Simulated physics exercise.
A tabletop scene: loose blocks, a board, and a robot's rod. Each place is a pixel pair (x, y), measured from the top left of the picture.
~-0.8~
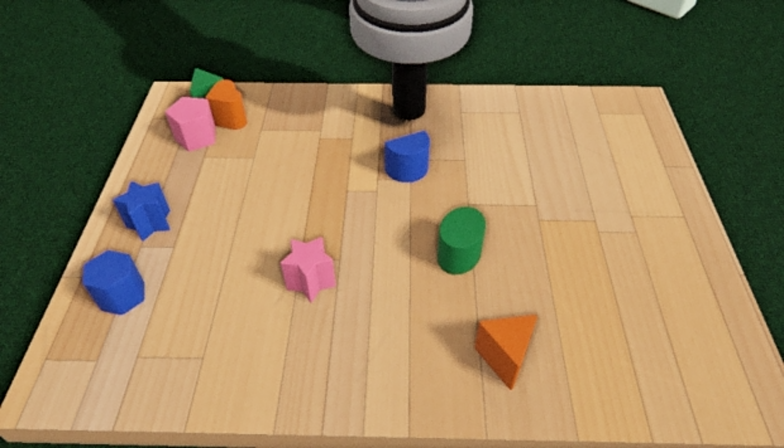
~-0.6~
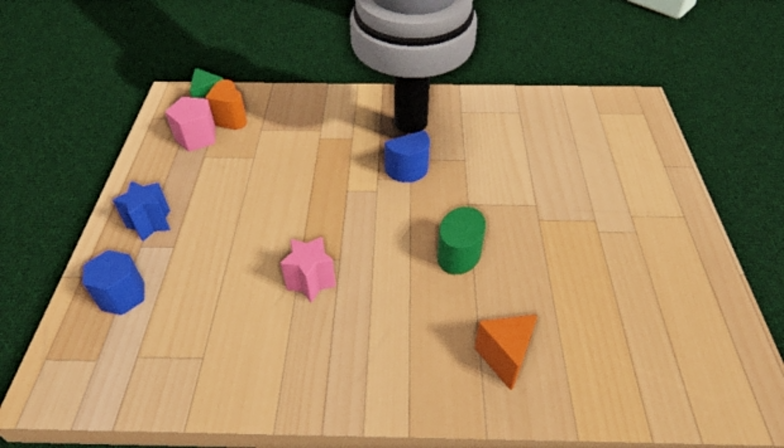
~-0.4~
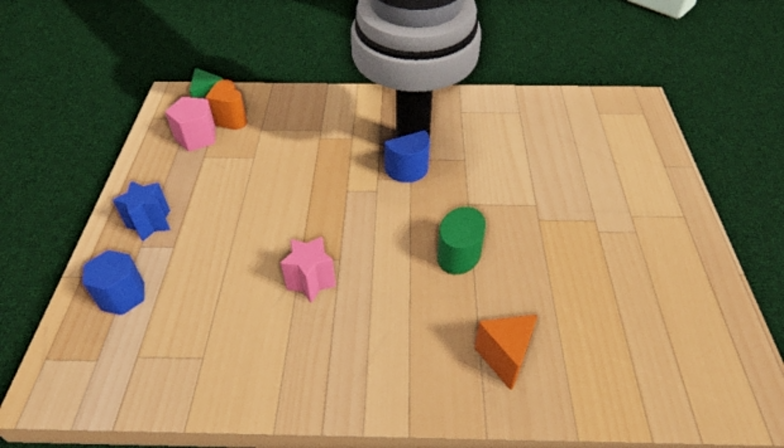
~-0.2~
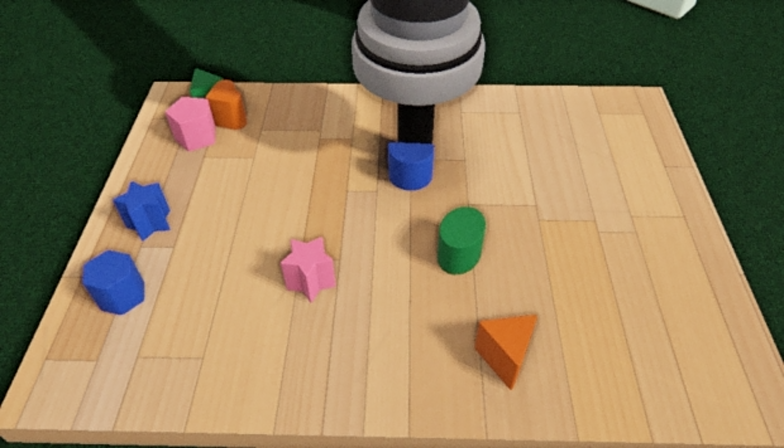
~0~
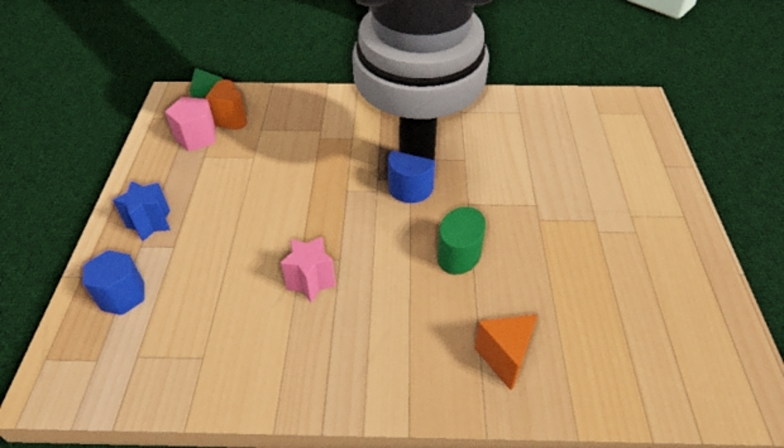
A robot's dark rod moves forward and pushes the blue D-shaped block slightly across the board.
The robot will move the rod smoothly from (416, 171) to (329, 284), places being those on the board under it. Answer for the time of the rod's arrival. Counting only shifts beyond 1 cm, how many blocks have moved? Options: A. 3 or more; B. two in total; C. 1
My pick is B.
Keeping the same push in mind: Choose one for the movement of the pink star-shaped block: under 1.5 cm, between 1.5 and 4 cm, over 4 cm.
Shift: 1.5 to 4 cm.
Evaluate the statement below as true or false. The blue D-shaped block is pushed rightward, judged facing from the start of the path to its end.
The claim does not hold.
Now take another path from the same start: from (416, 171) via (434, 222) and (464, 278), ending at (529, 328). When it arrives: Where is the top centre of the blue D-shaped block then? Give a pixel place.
The top centre is at (403, 202).
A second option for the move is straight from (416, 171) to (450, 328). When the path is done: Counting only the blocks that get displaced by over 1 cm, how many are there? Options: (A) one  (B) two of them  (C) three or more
Answer: B.
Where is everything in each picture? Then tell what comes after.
In the first frame, lower end of the rod (409, 110), tops of blocks, pink star-shaped block (306, 254), blue D-shaped block (410, 143), green oval (463, 226).
In the second frame, rod (411, 123), blocks as before.
In the third frame, rod (413, 136), blocks as before.
In the fourth frame, rod (415, 148), blue D-shaped block (411, 151).
In the fifth frame, rod (417, 160), pink star-shaped block (306, 254), blue D-shaped block (409, 163), green oval (463, 226).
On the path given first. One third of the way, rod (390, 194); blue D-shaped block (389, 201), turned 30° anticlockwise.
Two thirds of the way, rod (360, 231); blue D-shaped block (376, 238), turned 60° anticlockwise.
At the end, rod (327, 273); pink star-shaped block (286, 267); blue D-shaped block (376, 246), turned 80° anticlockwise; green oval not moved.
